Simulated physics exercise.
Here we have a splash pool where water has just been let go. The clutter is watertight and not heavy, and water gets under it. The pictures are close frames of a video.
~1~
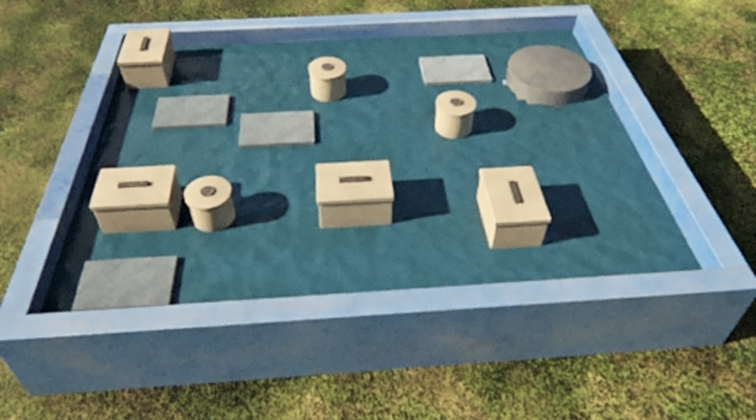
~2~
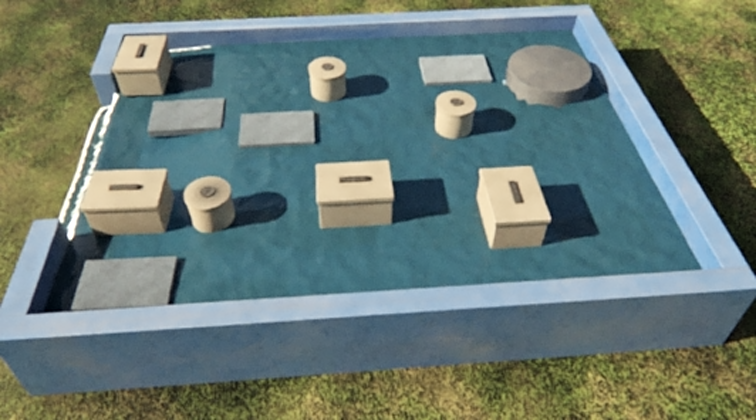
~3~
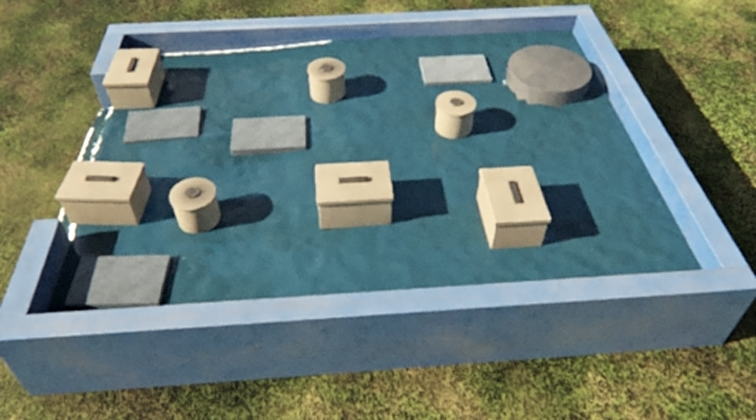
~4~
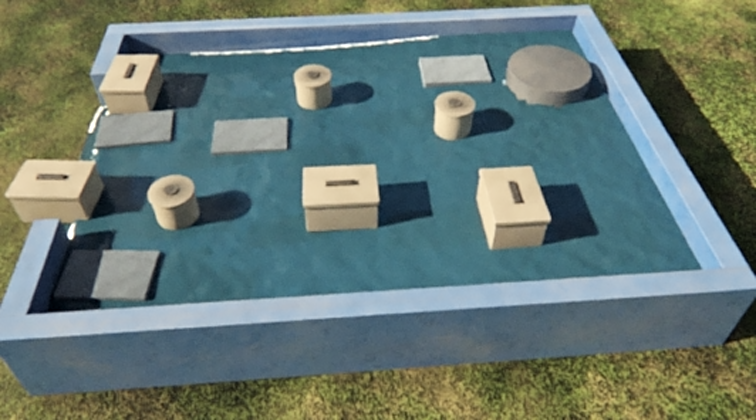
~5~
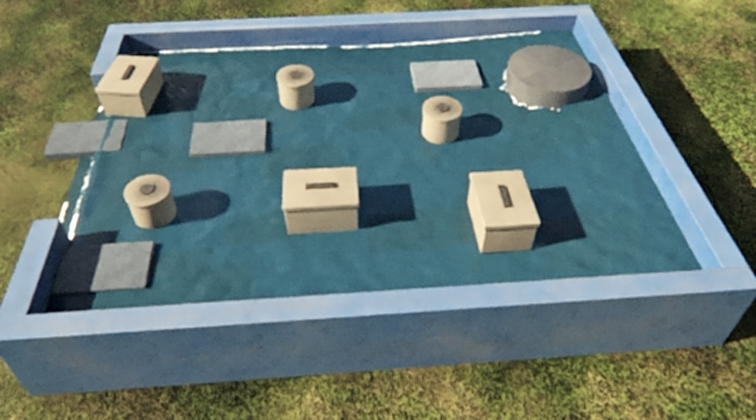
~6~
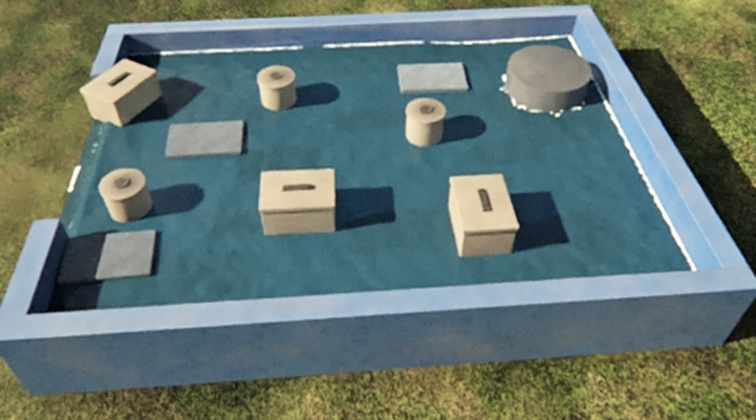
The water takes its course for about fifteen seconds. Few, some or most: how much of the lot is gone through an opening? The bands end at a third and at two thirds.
That comes to two thirds or above.
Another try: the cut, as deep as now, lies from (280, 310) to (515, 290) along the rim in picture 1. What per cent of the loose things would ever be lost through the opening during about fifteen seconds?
About 60 per cent.
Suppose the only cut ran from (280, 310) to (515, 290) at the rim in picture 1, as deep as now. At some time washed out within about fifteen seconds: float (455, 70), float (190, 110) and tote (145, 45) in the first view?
In that order: Inside, still in, still in.
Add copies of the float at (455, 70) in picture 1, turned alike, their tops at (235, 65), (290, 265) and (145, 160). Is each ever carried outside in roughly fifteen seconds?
In that order: Through, gone, through.
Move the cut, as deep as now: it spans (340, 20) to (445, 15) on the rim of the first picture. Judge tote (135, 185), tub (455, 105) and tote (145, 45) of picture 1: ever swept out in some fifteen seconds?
In turn: Still in, yes, kept in.
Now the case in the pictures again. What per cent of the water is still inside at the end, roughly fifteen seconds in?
Some 44 per cent.
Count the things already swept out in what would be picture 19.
It comes to 7.
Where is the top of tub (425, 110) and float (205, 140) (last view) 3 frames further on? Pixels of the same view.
Near (391, 113) and (127, 146).
A moment on, 4 of 11 are out; 7 afloat.
Next, 7 of 11 are out; 4 afloat.
Later, 8 of 11 are out; 3 afloat.
In the end, 8 of 11 are out; 3 afloat.
